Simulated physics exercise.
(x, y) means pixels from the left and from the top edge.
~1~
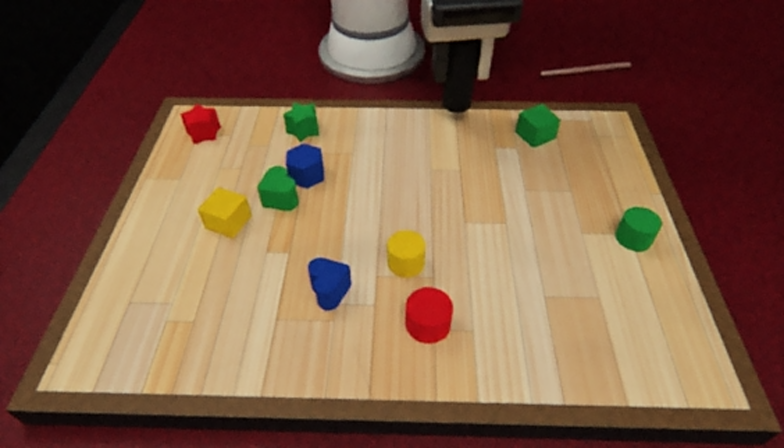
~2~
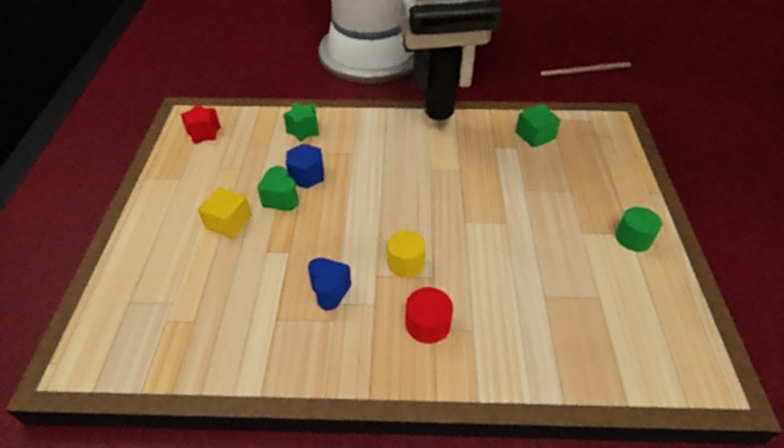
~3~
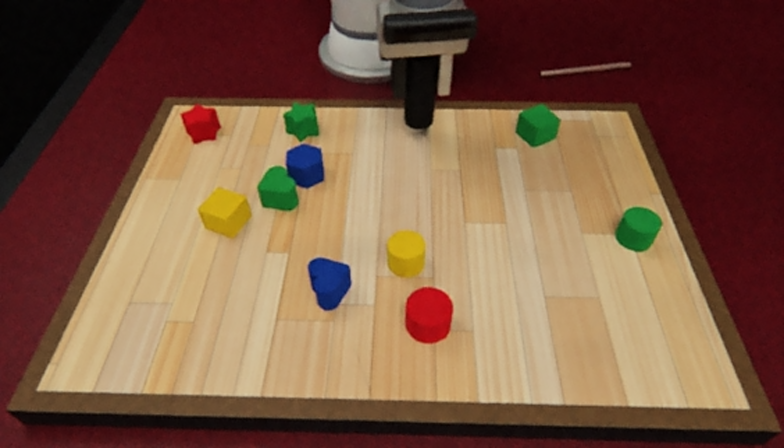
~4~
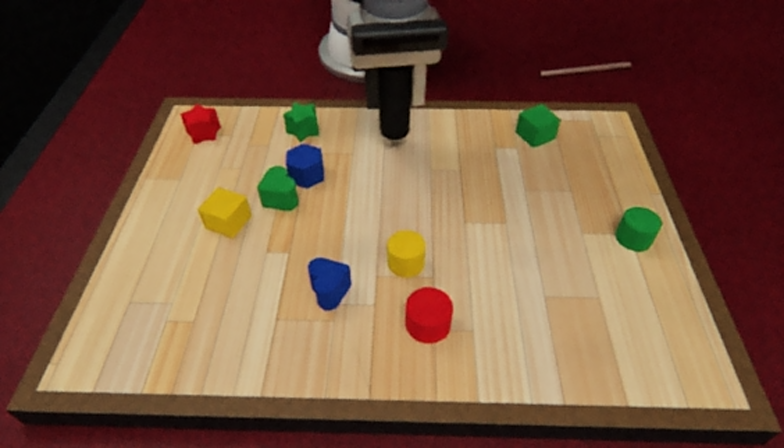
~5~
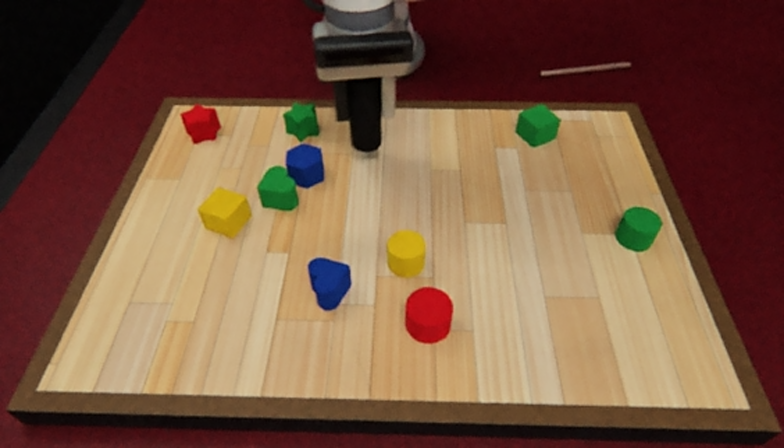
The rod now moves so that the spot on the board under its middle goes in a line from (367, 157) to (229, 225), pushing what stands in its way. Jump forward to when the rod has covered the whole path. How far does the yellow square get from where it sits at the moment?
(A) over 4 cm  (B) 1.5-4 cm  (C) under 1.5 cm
(A)
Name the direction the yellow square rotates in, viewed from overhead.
From above, clockwise.
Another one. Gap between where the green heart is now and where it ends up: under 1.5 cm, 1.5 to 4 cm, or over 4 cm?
It moves quite far, over 4 cm.
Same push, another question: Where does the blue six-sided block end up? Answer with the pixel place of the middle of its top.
About (263, 161).
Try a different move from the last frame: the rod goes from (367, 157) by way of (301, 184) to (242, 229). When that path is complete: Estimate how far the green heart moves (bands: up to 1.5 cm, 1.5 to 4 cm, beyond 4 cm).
Over 4 cm.
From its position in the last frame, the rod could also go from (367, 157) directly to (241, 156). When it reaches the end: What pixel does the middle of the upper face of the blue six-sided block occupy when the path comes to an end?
Pixel (286, 160).
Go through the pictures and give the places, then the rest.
The first picture shows rod's lower end (457, 106); yellow square (222, 202); green heart (277, 180); green star (301, 111); blue six-sided block (304, 155).
The second picture shows rod (439, 113); blocks still.
The third picture shows rod (419, 122); blocks still.
The fourth picture shows rod (395, 132); blocks still.
The fifth picture shows rod (367, 144); yellow square (222, 202); green heart (277, 180); green star (301, 111); blue six-sided block (304, 155).
On the path given first. One third of the way, rod (323, 166); green heart (272, 181), turned 20° anticlockwise; blue six-sided block (287, 159), turned 20° clockwise.
Two thirds of the way, rod (276, 189); yellow square (206, 211), turned 15° clockwise; green heart (238, 196), turned 65° anticlockwise; blue six-sided block (263, 161), turned 60° clockwise.
At the end, rod (224, 212); yellow square (146, 233), turned 20° clockwise; green heart (182, 219), turned 60° anticlockwise; green star still; blue six-sided block (263, 161), turned 60° clockwise.
